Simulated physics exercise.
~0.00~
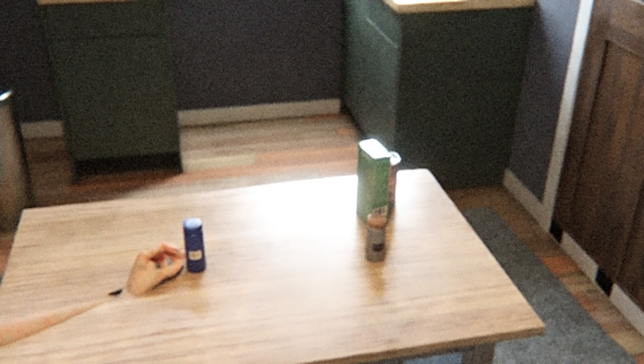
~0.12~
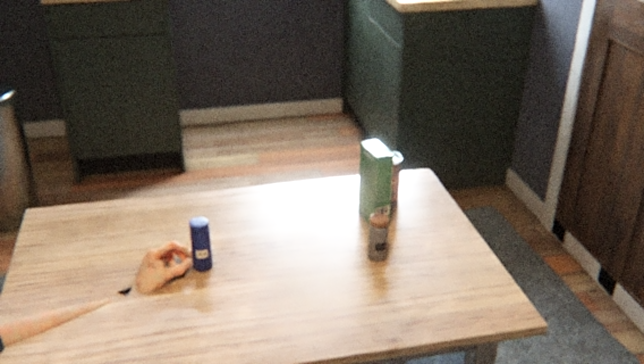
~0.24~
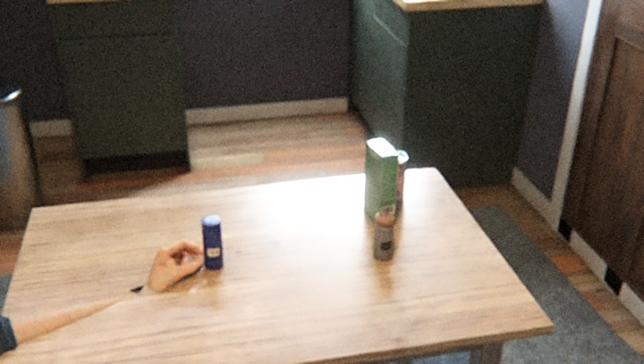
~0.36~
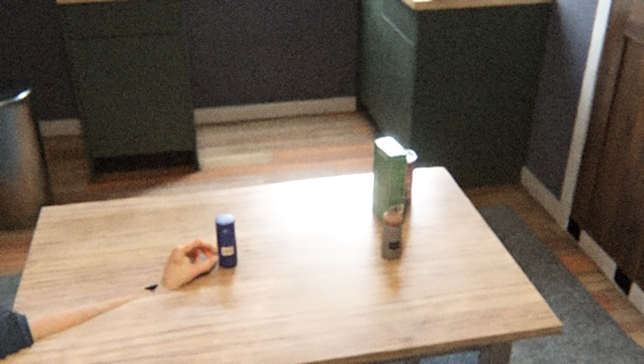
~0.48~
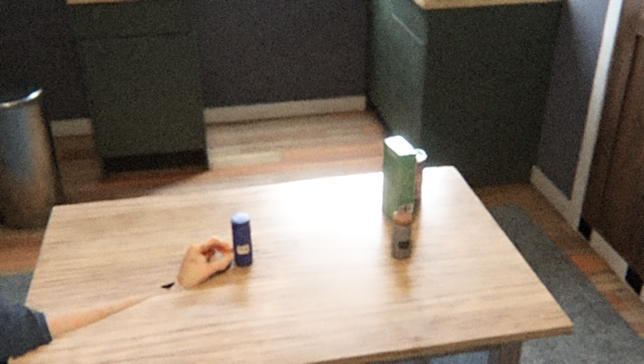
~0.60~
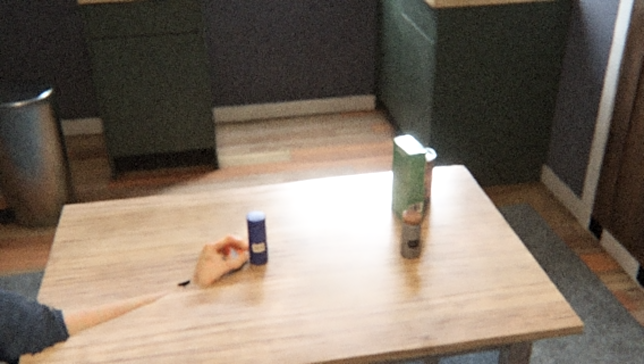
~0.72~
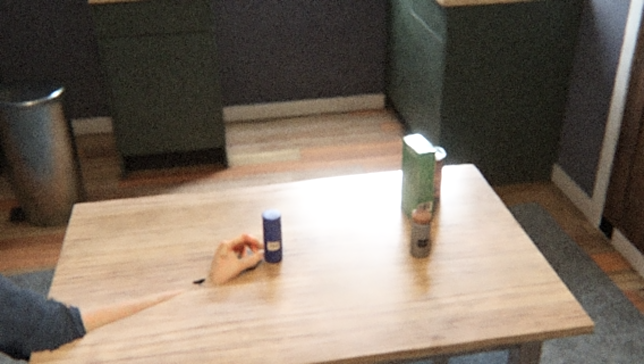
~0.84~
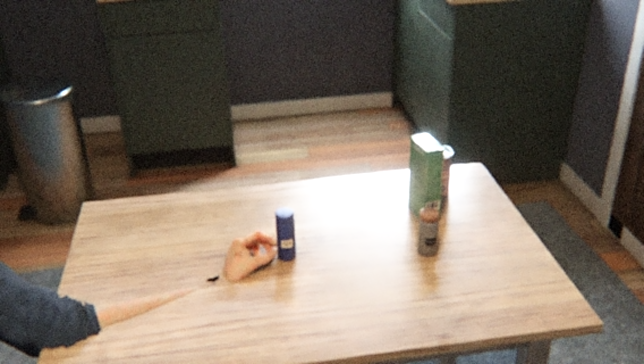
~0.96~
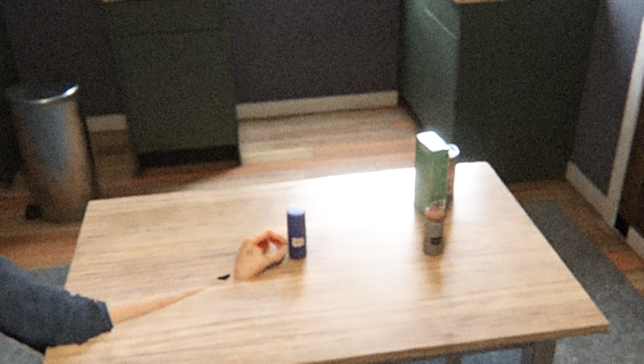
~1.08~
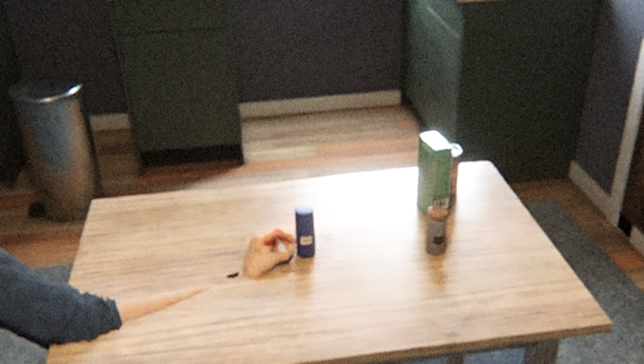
A blue shaker stands upright on the left part of a pale wooden table, seen from above in a room with dark green cabinets and a wooden floor. A hand with a pointing finger reaches in from the left, while a grey shaker, a tall green packet and a partly hidden orange tin stand to the right. The finger meets the blue shaker and slowly pushes it a short way rightward as the view pans slightly left, revealing a metal bin. The shaker slides without toppling. It ends upright beside the hand, still short of the other three, which stay put.
